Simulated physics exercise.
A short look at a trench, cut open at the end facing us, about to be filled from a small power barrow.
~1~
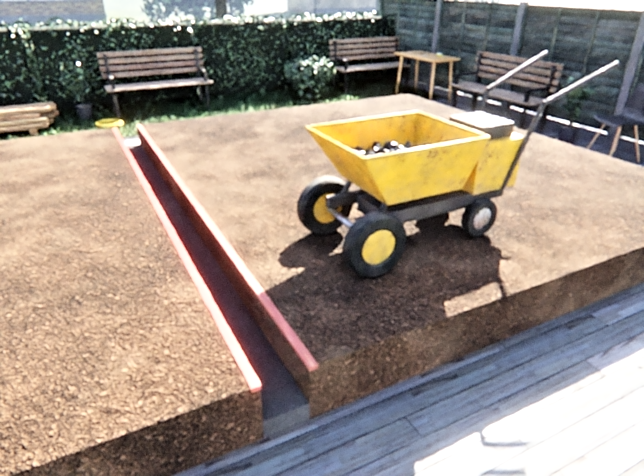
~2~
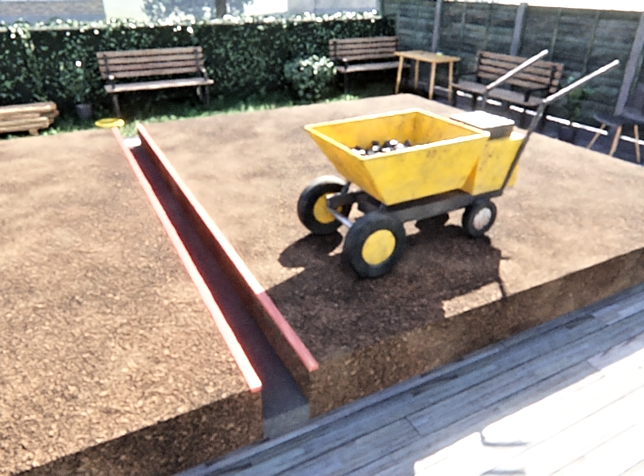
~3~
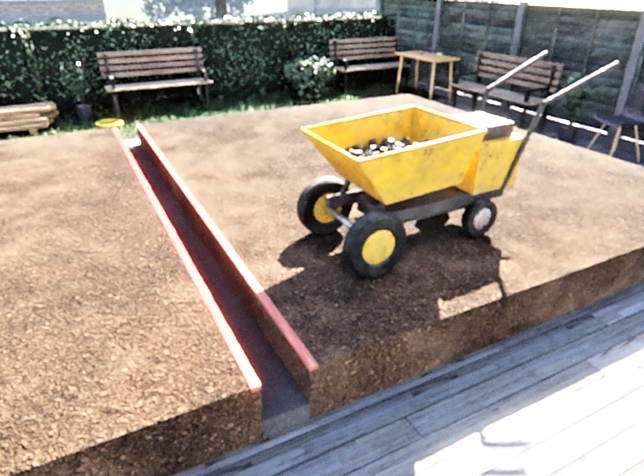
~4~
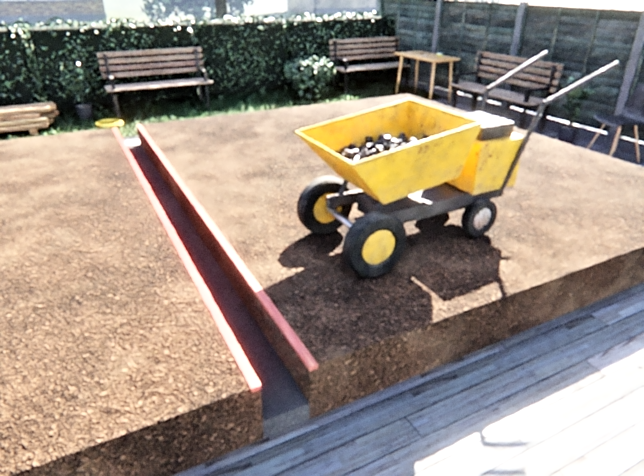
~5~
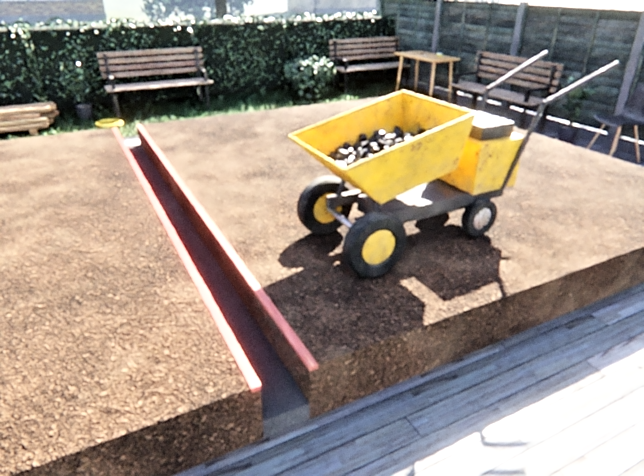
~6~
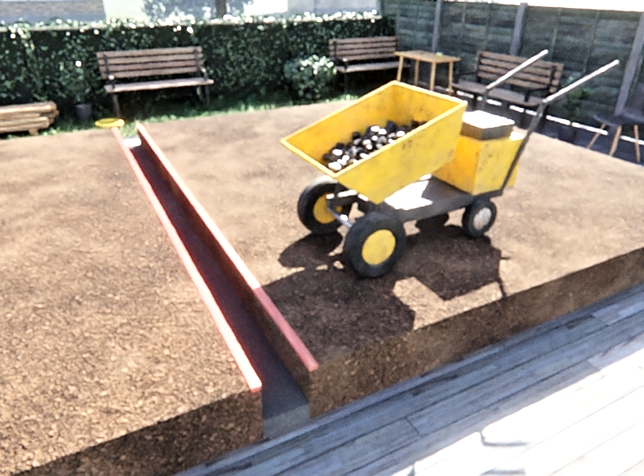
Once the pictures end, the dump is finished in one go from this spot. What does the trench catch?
Between the edges lies over half of the load.
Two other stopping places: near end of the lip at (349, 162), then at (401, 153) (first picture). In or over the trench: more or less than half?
First most of it, then less than half.
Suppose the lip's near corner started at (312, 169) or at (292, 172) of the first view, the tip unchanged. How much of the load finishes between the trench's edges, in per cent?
Roughly 40 per cent, and 10 per cent.
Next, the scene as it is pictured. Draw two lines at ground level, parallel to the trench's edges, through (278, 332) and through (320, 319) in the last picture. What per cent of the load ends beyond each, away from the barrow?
About 90 and 100 per cent.
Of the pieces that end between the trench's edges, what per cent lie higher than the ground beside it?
It comes to 5 per cent or so.
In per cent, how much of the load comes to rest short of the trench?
Roughly 10 in a hundred.
Soon after the last picture, skip tipped steeply; all in the skip.
A little later, skip tipped right over; nearly all in the skip; a stray few short of the trench; a stray few in or heaped over the trench; a stray few falling.
Later still, skip tipped right over; about a quarter in the skip; a small part short of the trench; about two thirds in or heaped over the trench; a stray few beyond it.
By the end, skip tipped right over; a small part short of the trench; nearly all in or heaped over the trench; a stray few beyond it.
